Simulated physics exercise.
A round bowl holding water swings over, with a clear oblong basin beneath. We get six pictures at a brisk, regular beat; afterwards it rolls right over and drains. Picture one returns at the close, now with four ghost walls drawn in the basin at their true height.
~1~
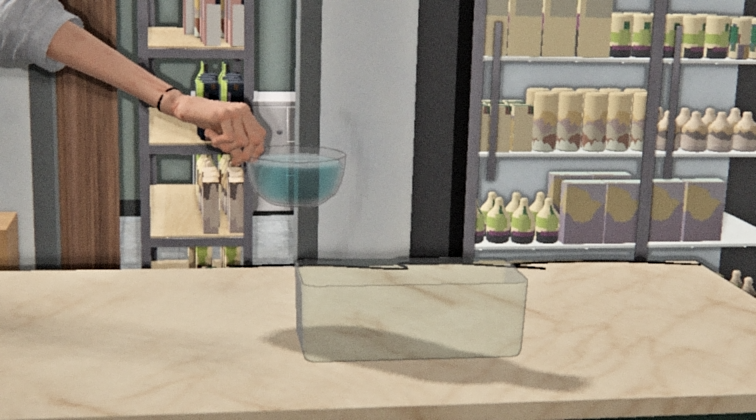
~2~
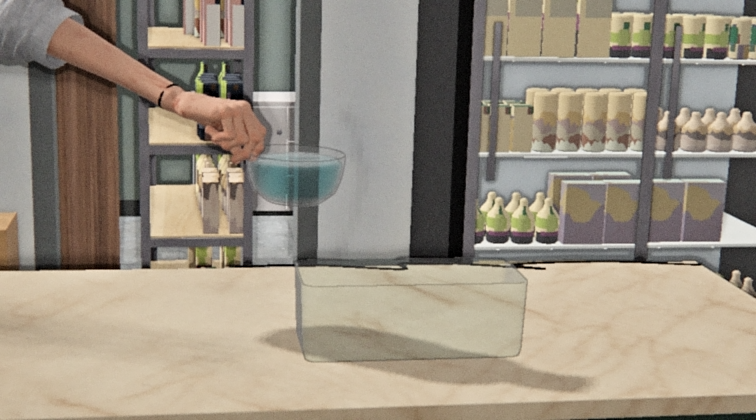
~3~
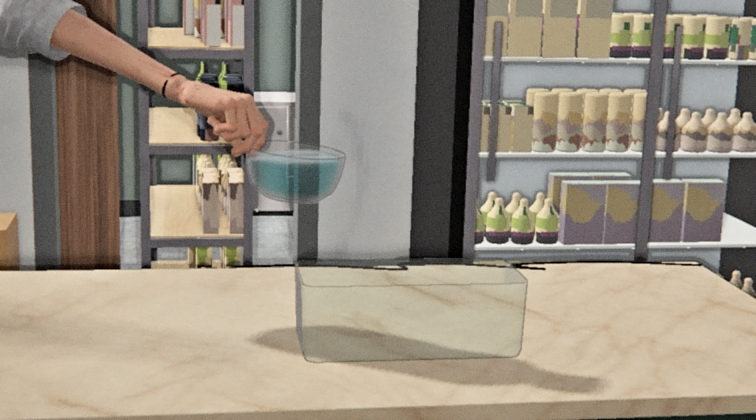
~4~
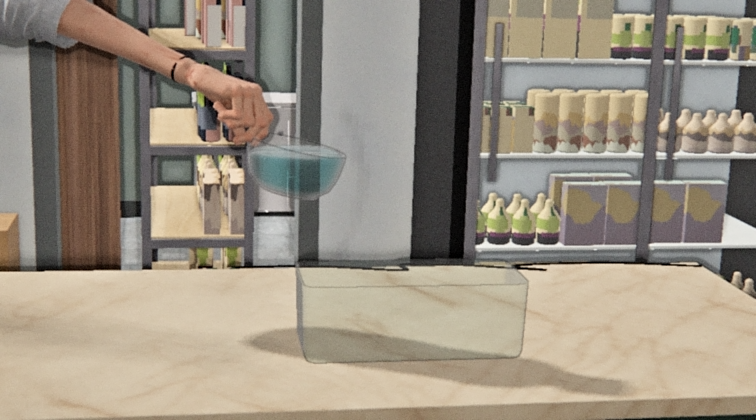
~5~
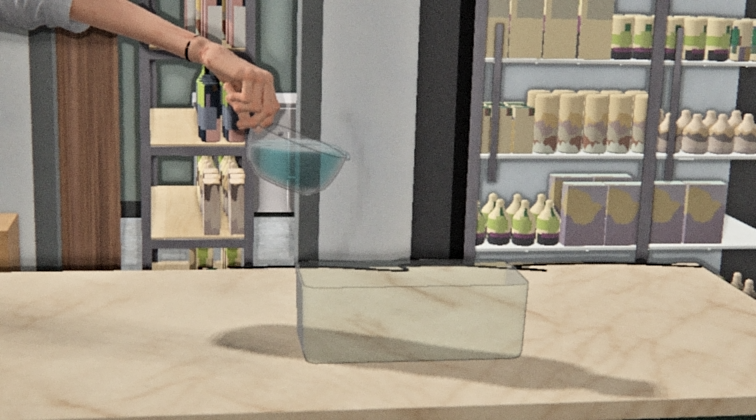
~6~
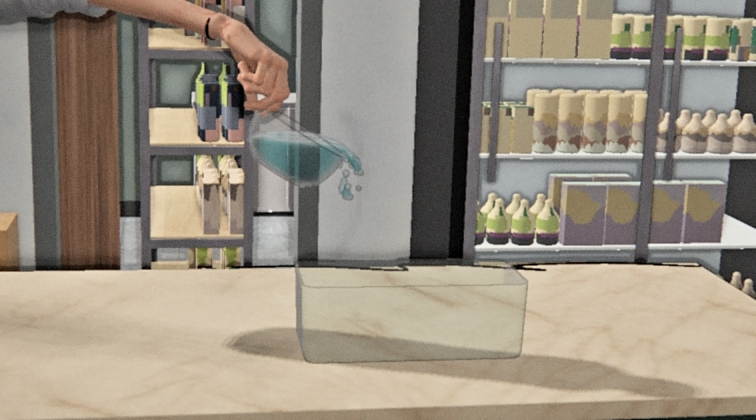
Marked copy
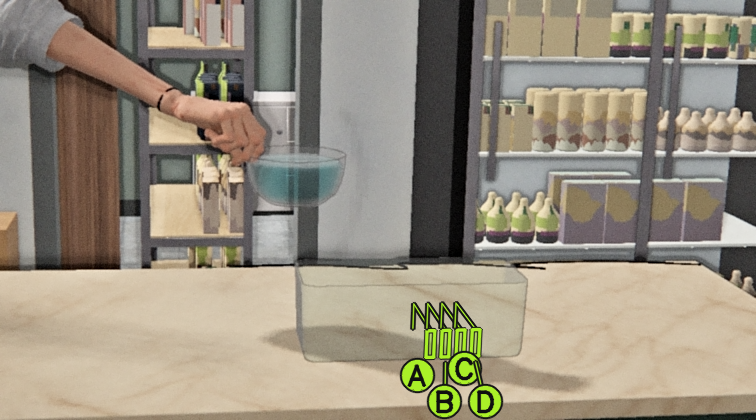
A hand tilts a round glass bowl rightward, and blue water begins pouring over its lip.
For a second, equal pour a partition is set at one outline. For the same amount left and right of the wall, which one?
Best: A.
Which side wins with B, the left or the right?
More ends on the left.
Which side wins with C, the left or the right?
More ends on the left.
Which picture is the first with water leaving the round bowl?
Picture 5.
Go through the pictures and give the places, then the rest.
Upright, lip at (343, 153); basin from (303, 361) to (521, 355); nothing has left yet.
Upright, lip at (343, 153); nothing has left yet.
Tipped about 5°, lip at (343, 153); nothing has left yet.
Tipped about 12°, lip at (344, 154); nothing has left yet.
Tipped about 21°, lip at (344, 155); water is over the lip, down to (344, 155).
Tipped about 31°, lip at (344, 154); water is over the lip, down to (350, 196).
On the marked copy, A at (430, 363); B at (445, 362); C at (460, 362); D at (475, 361).
With A, about 47 % ends left of the wall and 51 % right of it.
With B, about 83 % ends left of the wall and 16 % right of it.
With C, about 92 % ends left of the wall and 6 % right of it.
With D, about 89 % ends left of the wall and 10 % right of it.
